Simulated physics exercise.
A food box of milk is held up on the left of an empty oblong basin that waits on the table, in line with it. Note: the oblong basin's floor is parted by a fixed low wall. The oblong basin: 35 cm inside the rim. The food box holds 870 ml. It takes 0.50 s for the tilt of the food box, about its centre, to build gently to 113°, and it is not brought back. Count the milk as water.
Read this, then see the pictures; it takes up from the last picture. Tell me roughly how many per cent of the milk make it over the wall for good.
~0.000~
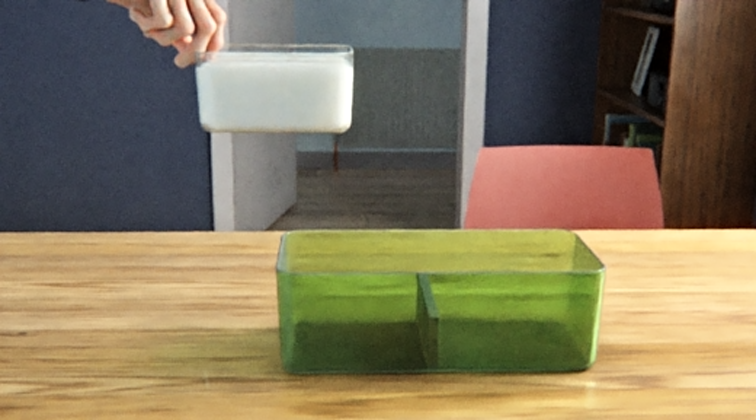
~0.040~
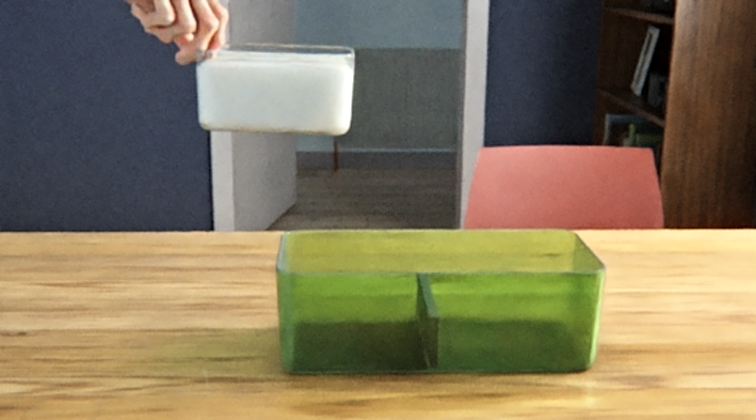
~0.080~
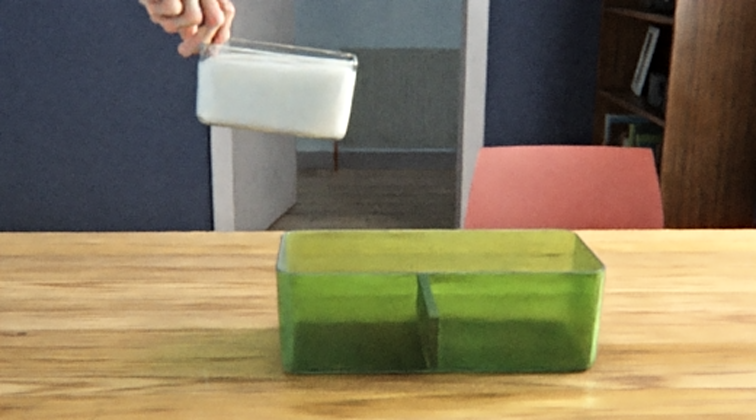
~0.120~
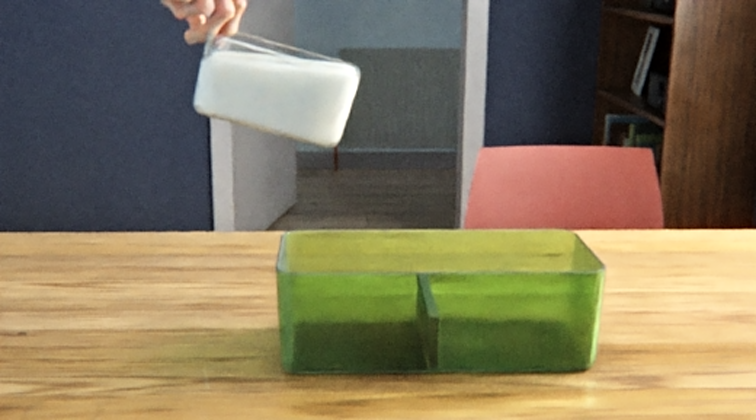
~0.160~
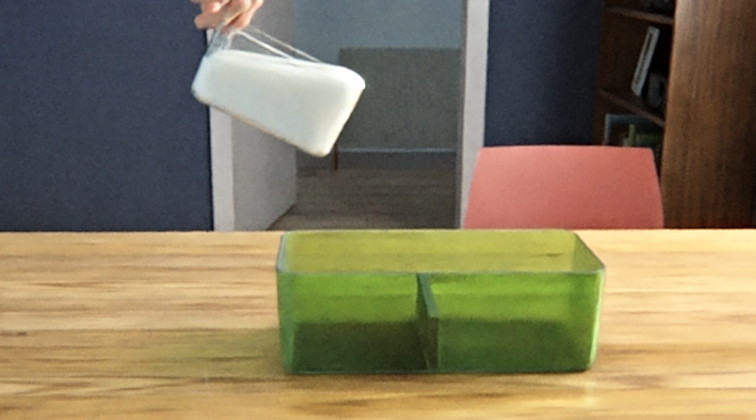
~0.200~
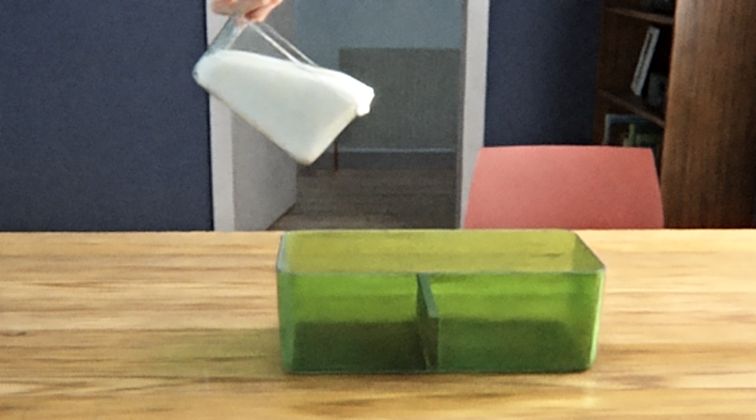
Roughly 15 per cent make it over.
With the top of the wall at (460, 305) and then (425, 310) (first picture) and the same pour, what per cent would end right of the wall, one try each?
Result: 15 per cent, then 30 per cent.
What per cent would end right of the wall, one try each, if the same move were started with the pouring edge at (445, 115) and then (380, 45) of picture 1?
Respectively about 85 and 45 percent.
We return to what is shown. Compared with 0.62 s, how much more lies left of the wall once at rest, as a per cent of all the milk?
Change: Approx. 2 %.
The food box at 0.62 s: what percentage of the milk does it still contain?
Around 3 in a hundred is still there.
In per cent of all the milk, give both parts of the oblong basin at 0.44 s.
28 on the left, 6 on the right, roughly.
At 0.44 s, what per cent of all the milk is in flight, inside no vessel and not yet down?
My guess is roughly 52 %.
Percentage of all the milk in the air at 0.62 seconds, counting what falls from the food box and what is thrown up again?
Close to 12 %.
By 0.44 s the tilt is 109° and 13 per cent is still to pour, 28 is left of the wall and 6 right of it.
By 0.62 s the tilt is 113° and 3 per cent is still to pour, 75 is left of the wall and 9 right of it.
By 0.80 s the tilt is 113° and 0 per cent is still to pour, 75 is left of the wall and 14 right of it.
By 1.00 s the tilt is 113° and 0 per cent is still to pour, 77 is left of the wall and 15 right of it.
At rest 77 per cent lies left of the wall, 15 right of it and 8 outside.
